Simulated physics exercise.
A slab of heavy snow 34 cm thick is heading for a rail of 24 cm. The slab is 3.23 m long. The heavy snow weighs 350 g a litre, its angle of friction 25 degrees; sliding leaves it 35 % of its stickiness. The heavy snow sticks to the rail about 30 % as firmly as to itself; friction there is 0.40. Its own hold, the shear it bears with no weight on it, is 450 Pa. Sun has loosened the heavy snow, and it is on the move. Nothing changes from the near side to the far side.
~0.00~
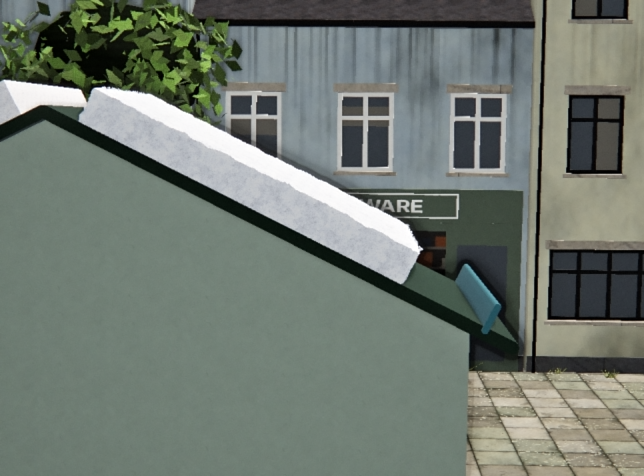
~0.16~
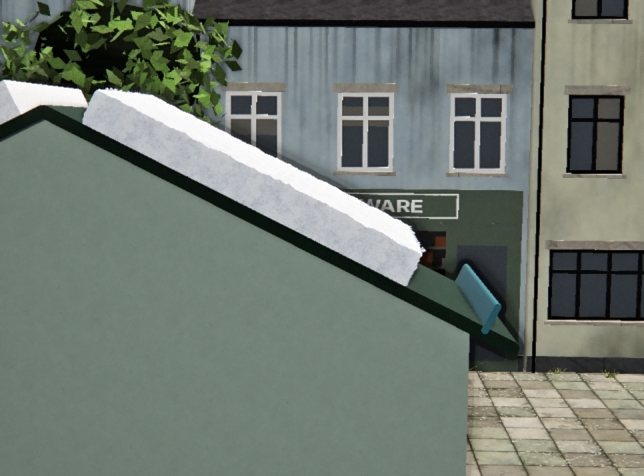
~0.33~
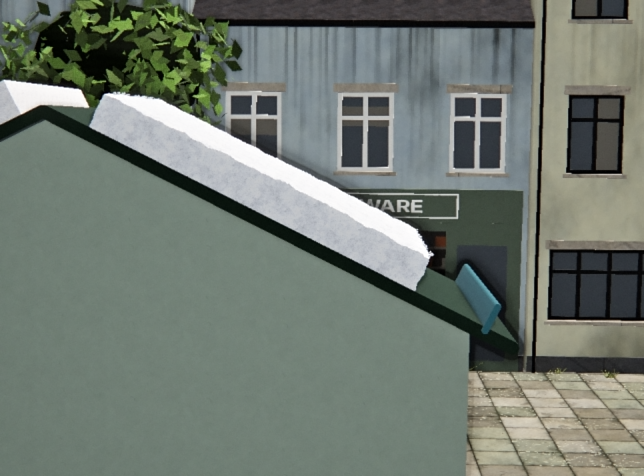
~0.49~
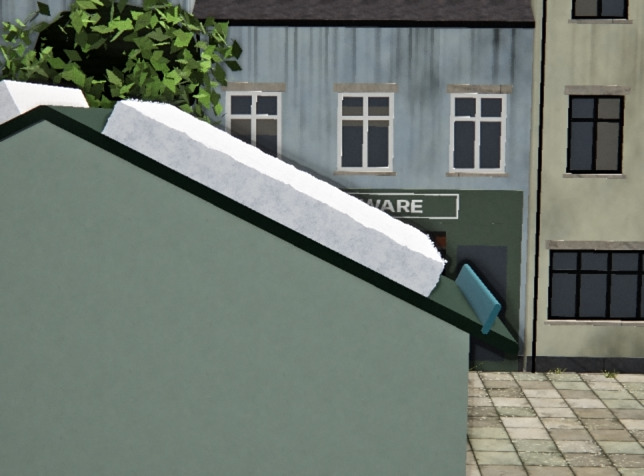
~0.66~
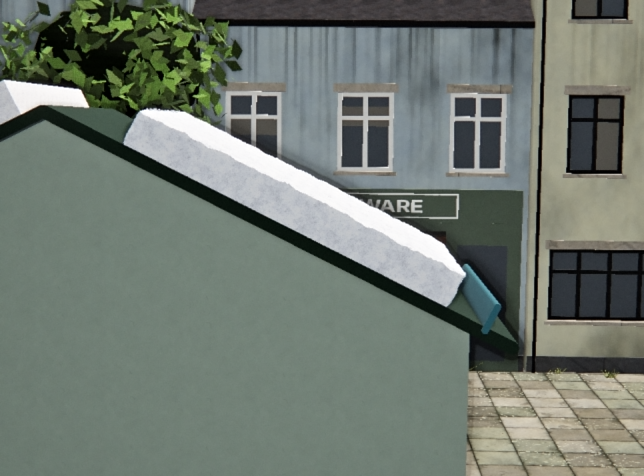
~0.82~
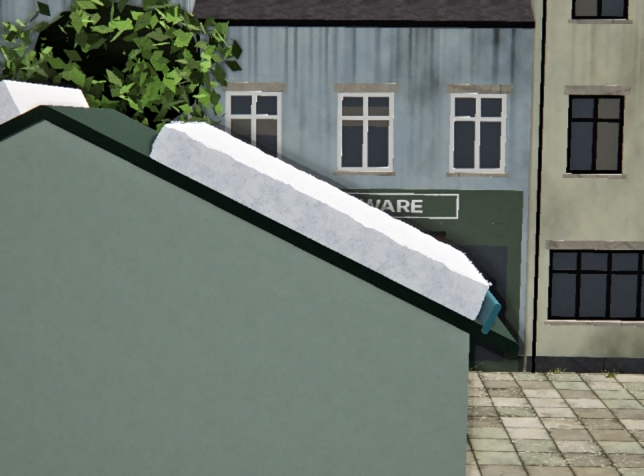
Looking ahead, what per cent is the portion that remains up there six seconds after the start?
Close to 62 per cent.
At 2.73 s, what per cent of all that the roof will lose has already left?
About 100 %.
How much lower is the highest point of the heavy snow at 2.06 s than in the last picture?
About 0.7 m.
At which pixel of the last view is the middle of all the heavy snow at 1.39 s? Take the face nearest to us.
At about (410, 262).
By 1.39 s, 91 % of the snow is on the roof.
By 2.06 s, 71 % of the snow is on the roof.
By 2.73 s, 63 % of the snow is on the roof.
By 3.40 s, 62 % of the snow is on the roof.
By 6.00 s, at the end, 62 % of the snow is on the roof.
